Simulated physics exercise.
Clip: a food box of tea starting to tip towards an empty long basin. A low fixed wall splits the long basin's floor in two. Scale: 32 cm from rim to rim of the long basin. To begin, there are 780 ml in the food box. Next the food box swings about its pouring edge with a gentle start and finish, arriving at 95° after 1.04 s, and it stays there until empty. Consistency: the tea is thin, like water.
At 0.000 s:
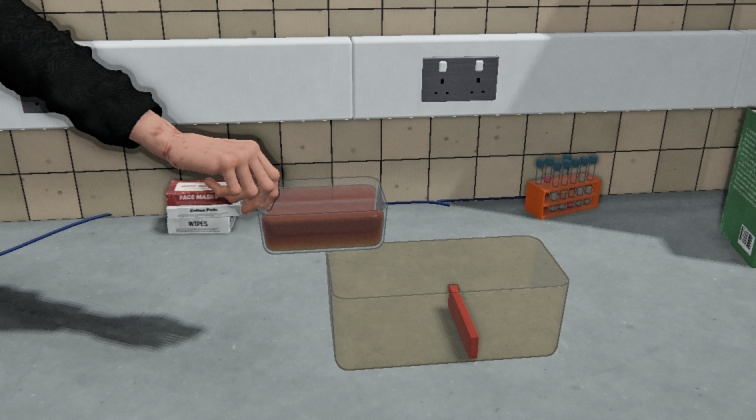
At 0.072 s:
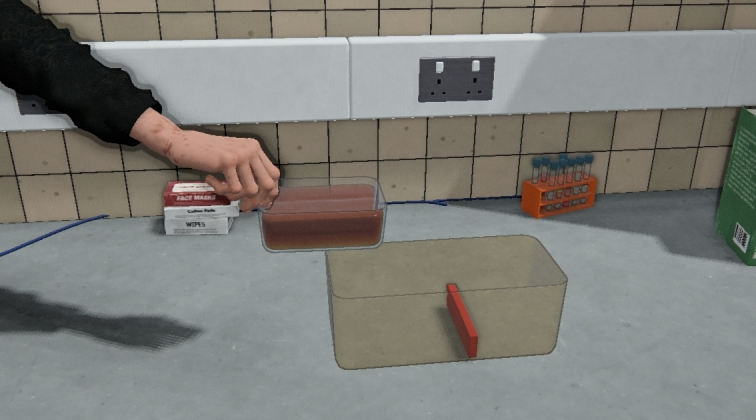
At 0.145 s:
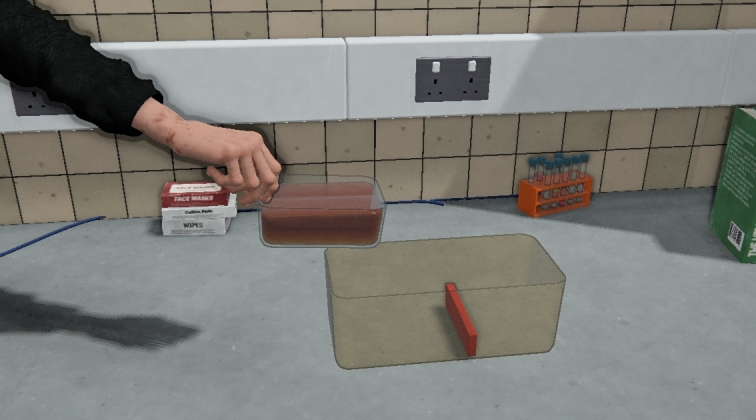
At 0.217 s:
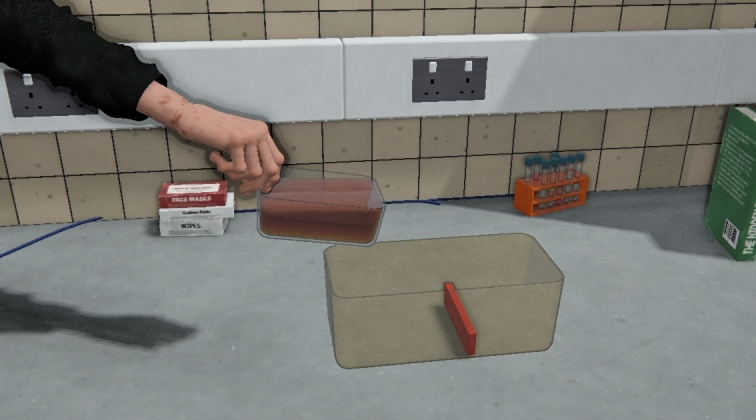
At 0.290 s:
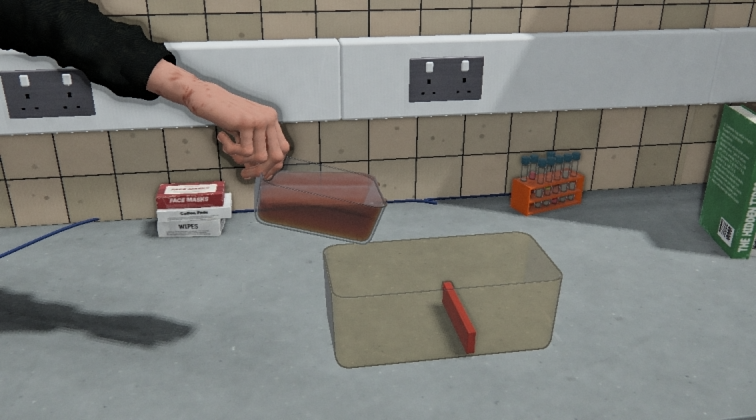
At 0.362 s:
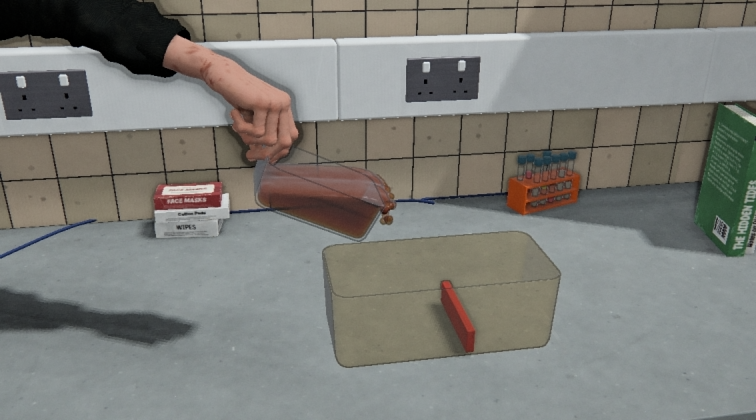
On a grey counter against a tiled wall, a hand holds a clear food box of reddish-brown liquid behind an empty long basin with a red divider inside. The hand lifts the box's left end, tilting it gradually to the right, and the liquid begins to spill over the right edge.
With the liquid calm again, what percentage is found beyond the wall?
Beyond the wall there is roughly 44 percent.
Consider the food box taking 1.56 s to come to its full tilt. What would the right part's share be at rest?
Result under that change: Approx. 25 %.
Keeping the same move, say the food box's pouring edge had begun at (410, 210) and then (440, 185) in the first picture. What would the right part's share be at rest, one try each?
Around 60 per cent first, around 65 per cent next.
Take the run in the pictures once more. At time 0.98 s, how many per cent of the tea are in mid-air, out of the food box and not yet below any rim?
Roughly 7 %.
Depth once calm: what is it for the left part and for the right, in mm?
Left about 14 mm, right about 22 mm.
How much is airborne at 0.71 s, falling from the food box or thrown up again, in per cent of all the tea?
About 48 per cent.
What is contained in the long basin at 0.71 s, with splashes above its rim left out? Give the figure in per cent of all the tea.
Around 32%.
Then, 0.71 s in, the tilt is 74° and 19 per cent is still to pour, 23 is left of the wall and 9 right of it.
Then, 0.98 s in, the tilt is 94° and 4 per cent is still to pour, 34 is left of the wall and 47 right of it.
Then, 1.25 s in, the tilt is 95° and 0 per cent is still to pour, 45 is left of the wall and 44 right of it.
Then, 1.54 s in, the tilt is 95° and 0 per cent is still to pour, 47 is left of the wall and 44 right of it.
Finally, 47 per cent lies left of the wall, 44 right of it and 9 outside.
